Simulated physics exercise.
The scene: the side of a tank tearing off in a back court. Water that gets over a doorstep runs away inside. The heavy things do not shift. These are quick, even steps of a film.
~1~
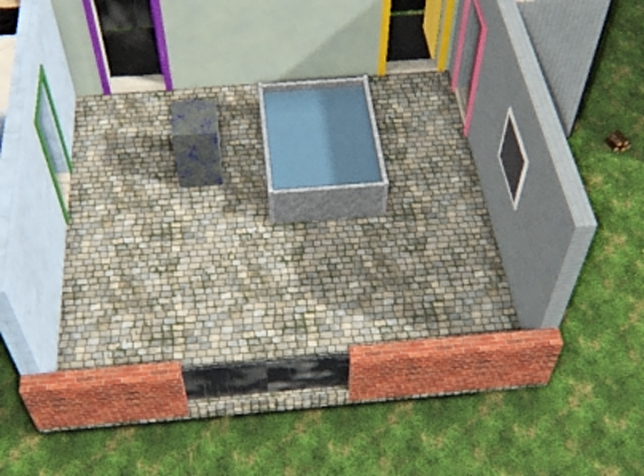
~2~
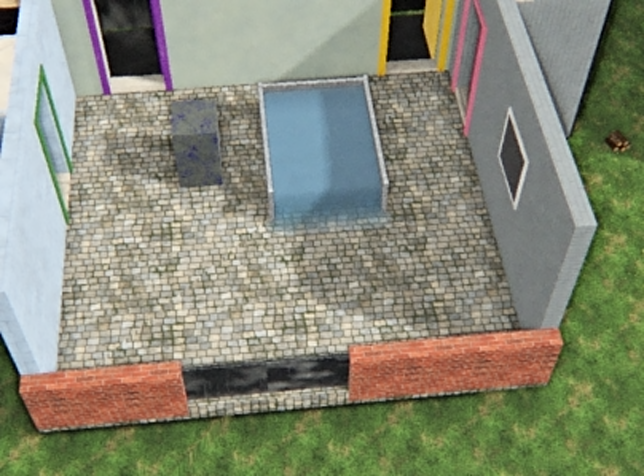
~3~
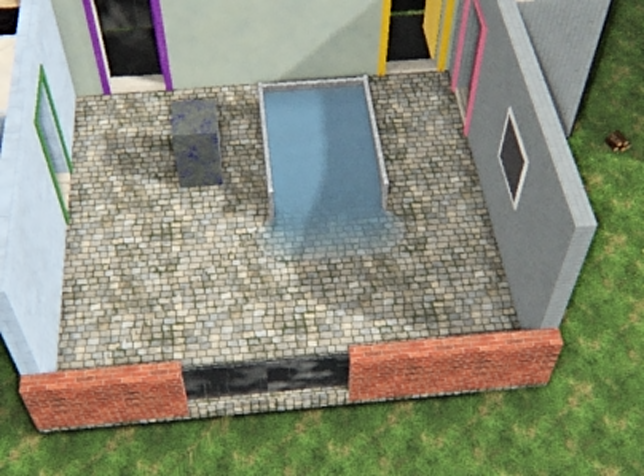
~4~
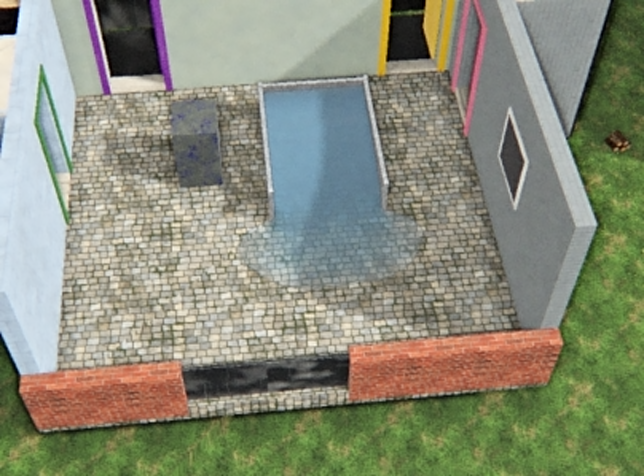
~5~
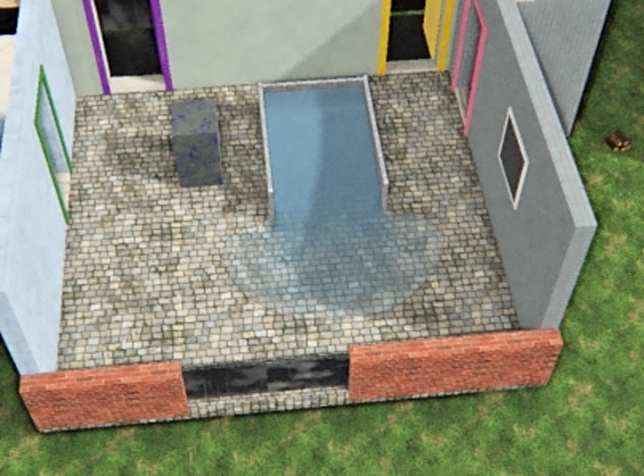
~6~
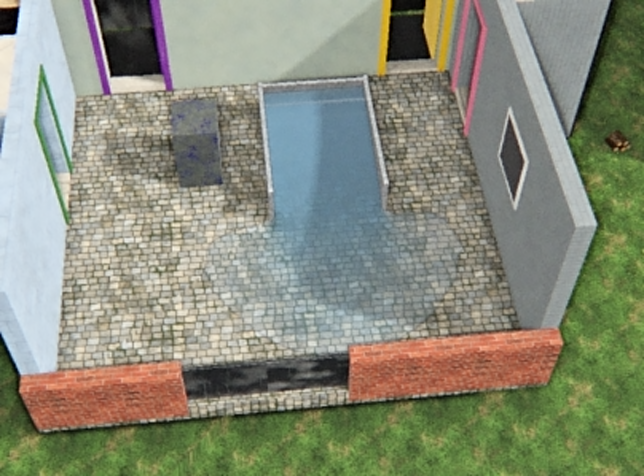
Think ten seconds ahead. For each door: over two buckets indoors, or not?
The green door holds within the limit; the yellow door floods; the purple door holds within the limit; the pink door holds within the limit.
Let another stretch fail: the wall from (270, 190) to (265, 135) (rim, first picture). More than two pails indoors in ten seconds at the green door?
Green door lets more in.
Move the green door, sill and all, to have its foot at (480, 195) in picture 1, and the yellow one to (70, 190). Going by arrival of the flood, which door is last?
I say the one in purple.
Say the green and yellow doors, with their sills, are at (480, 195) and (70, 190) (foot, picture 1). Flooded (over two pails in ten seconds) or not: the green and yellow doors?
One by one: The green one stays under, the yellow one holds.
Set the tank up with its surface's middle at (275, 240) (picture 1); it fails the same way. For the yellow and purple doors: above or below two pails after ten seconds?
My reading: The yellow door floods; the purple door is under.
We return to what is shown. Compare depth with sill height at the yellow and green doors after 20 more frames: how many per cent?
Near 0 and 0 in a hundred.
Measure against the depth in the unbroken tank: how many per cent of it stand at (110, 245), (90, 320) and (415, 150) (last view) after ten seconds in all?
In that order: 10, 12 and 8 per cent.
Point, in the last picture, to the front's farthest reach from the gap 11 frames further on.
Roughly at (55, 402).
A moment on, water covers 35 % of the floor; the green door not reached, the yellow door not reached, the purple door not reached, the pink door not reached.
Next, water covers 40 % of the floor; the green door not reached, the yellow door not reached, the purple door not reached, the pink door not reached.
Then, water covers 50 % of the floor; the green door not reached, the yellow door not reached, the purple door not reached, the pink door not reached.
Later, water covers 85 % of the floor; the green door wet at the sill, nothing in, the yellow door over two buckets in, the purple door wet at the sill, nothing in, the pink door wet at the sill, nothing in.
In the end, water covers 100 % of the floor; the green door under two buckets in, the yellow door far over two buckets in, the purple door wet at the sill, nothing in, the pink door wet at the sill, nothing in.
